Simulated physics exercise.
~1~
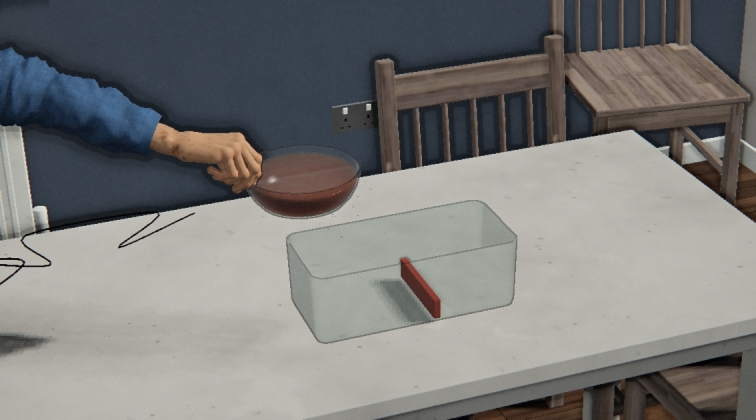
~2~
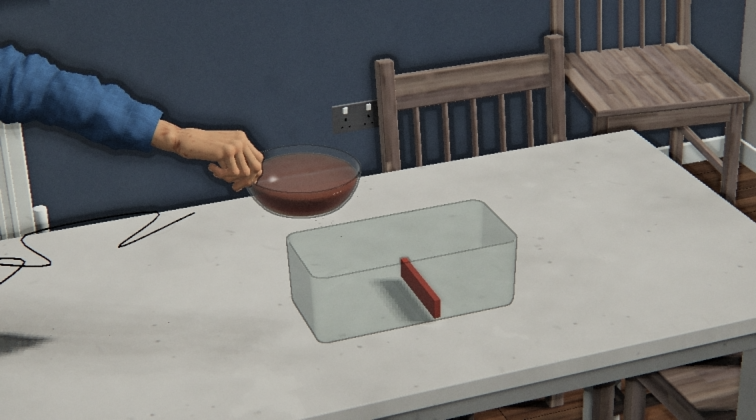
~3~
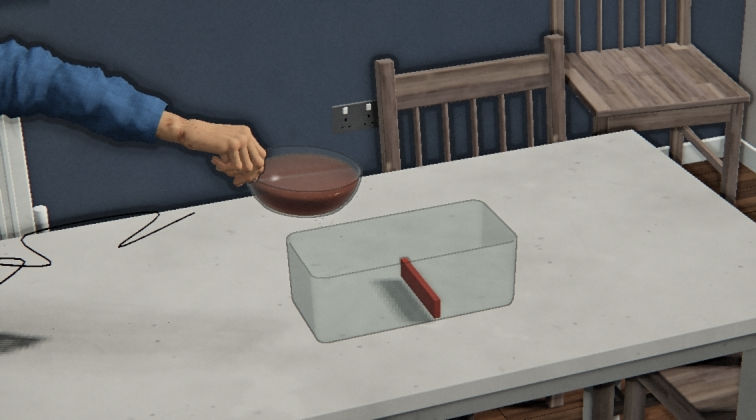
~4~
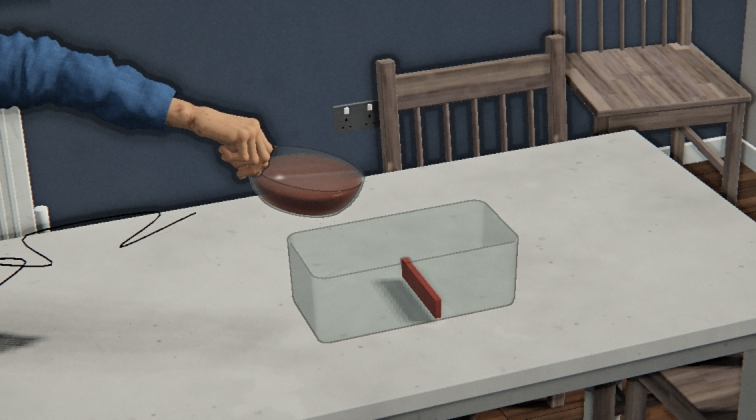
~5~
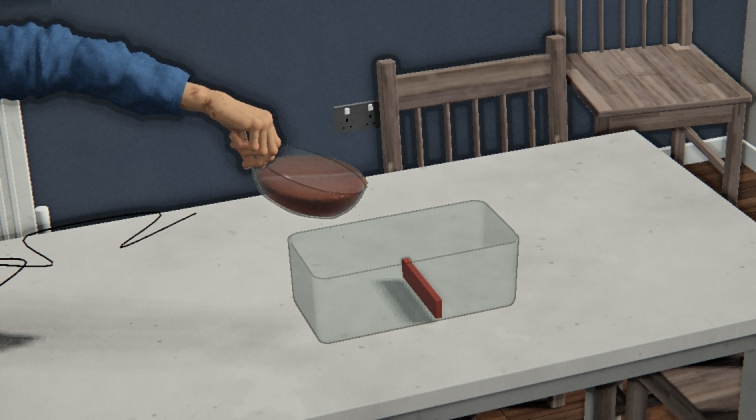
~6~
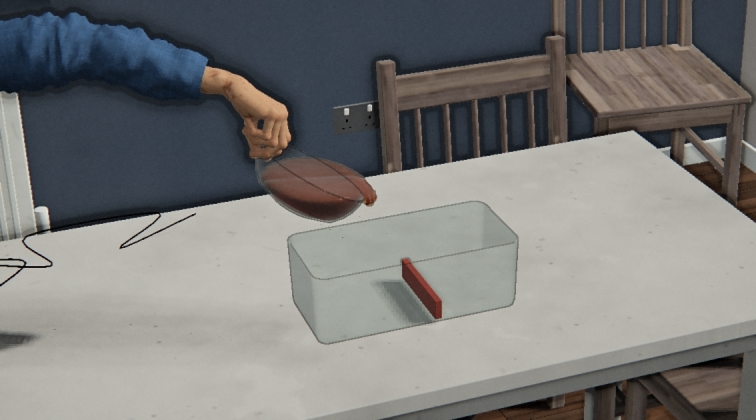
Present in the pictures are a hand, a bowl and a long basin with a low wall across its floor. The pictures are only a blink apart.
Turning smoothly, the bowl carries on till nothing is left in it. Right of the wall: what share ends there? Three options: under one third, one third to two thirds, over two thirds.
Answer: Under one third.
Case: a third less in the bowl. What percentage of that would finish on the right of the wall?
About 15 parts in a hundred, give or take.
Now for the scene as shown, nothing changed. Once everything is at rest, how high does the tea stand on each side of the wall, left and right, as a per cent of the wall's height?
Once it is still, the left part shows 70 per cent and the right part 30.
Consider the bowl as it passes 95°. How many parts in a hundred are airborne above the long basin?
It comes to 15 per cent or so.
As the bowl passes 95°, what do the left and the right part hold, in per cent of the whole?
Left 80 %, right 0 %.
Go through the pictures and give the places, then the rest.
Tilt 0°; pouring edge (356, 160); surface from (247, 183) to (353, 165); the long basin's rim runs from (299, 258) to (500, 220); the wall's top is at (420, 280), in the first frame.
Tilt 1°; pouring edge (357, 161); surface from (247, 182) to (354, 165), in the second frame.
Tilt 6°; pouring edge (358, 165); surface from (248, 180) to (355, 167), in the third frame.
Tilt 13°; pouring edge (361, 171); surface from (252, 178) to (357, 168), in the fourth frame.
Tilt 22°; pouring edge (362, 180); surface from (256, 178) to (357, 173); 3 per cent is over the edge, in the fifth frame.
Tilt 33°; pouring edge (360, 191); surface from (260, 180) to (350, 180); 12 per cent is over the edge, in the sixth frame.
A moment on, the bowl is tipped on its side and 5 per cent is still to pour, 80 is left of the wall and 1 right of it.
Next, the bowl is tipped right over and 0 per cent is still to pour, 79 is left of the wall and 17 right of it.
Then the bowl is tipped right over and 0 per cent is still to pour, 75 is left of the wall and 22 right of it.
Later the bowl is tipped right over and 0 per cent is still to pour, 75 is left of the wall and 22 right of it.
In the end 75 per cent lies left of the wall, 22 right of it and 3 outside.
